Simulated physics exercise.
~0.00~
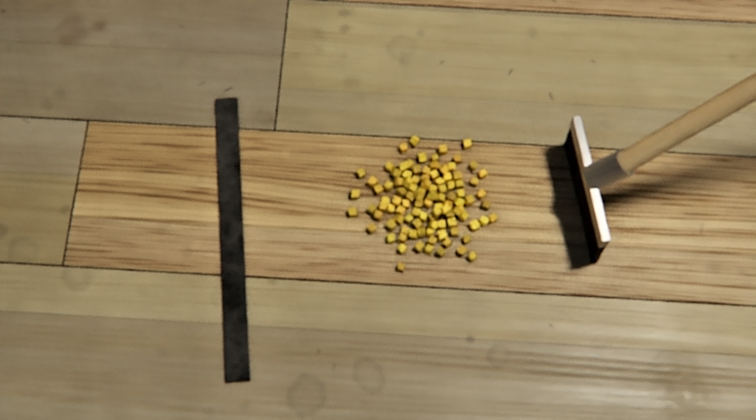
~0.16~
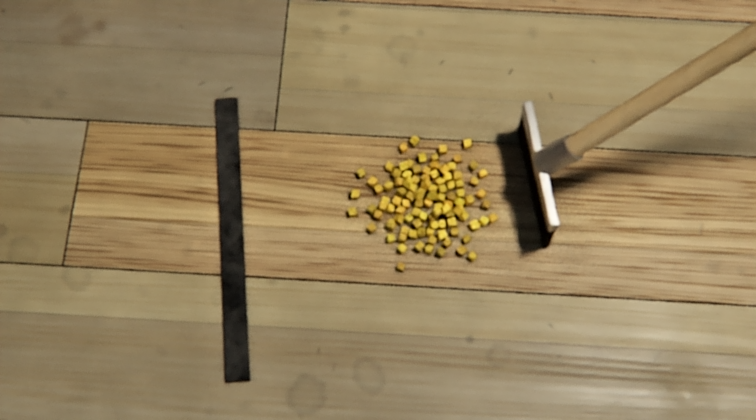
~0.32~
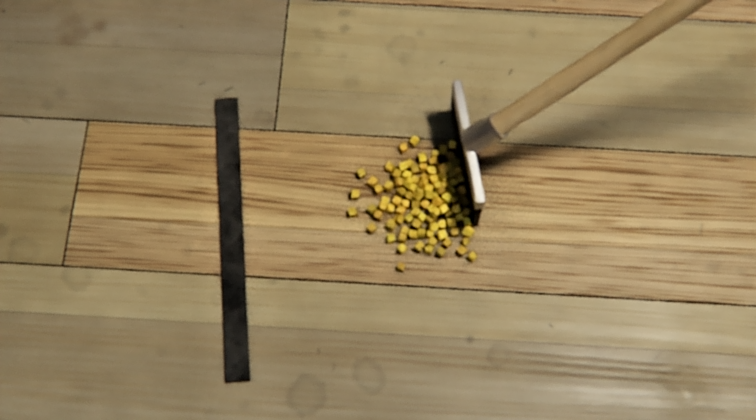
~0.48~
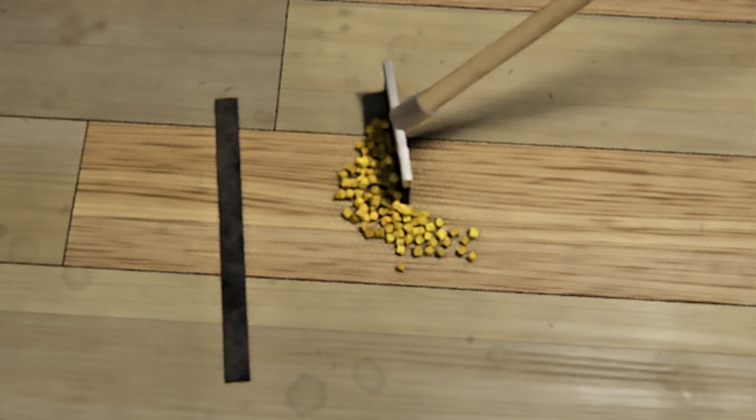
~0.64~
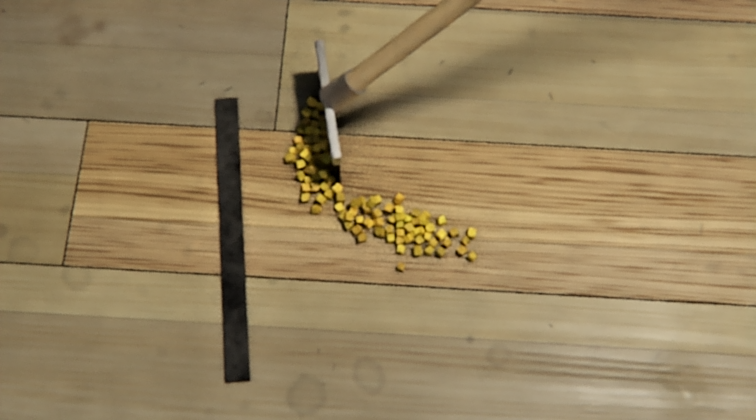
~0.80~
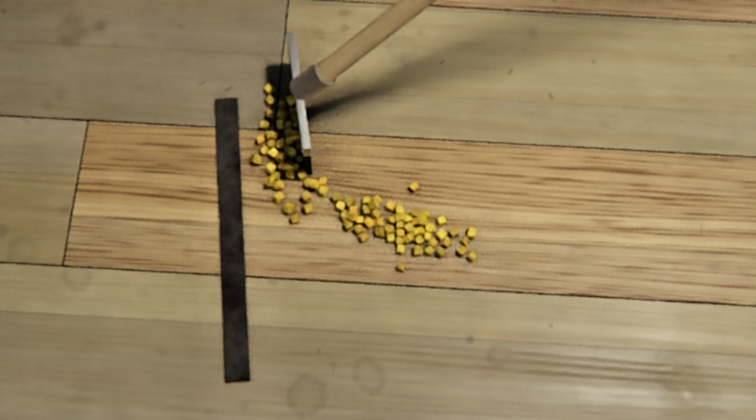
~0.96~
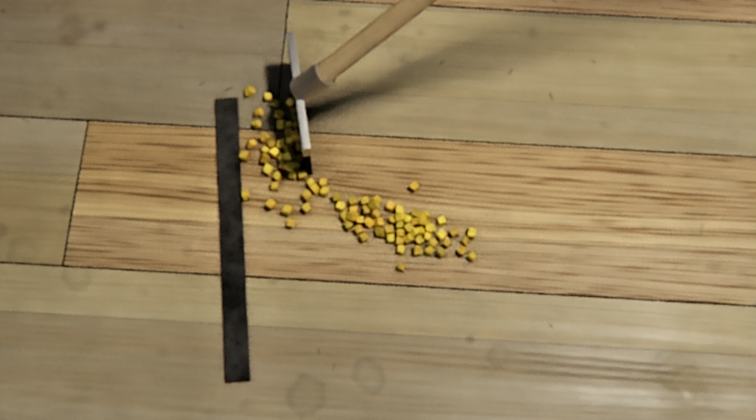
We see a squeegee on a wooden handle move left across a plank floor into scattered yellow cubes, pushing some toward a fixed dark strip. It stops just short of the strip, with cubes bunched at its blade and the rest trailing behind to the lower right.
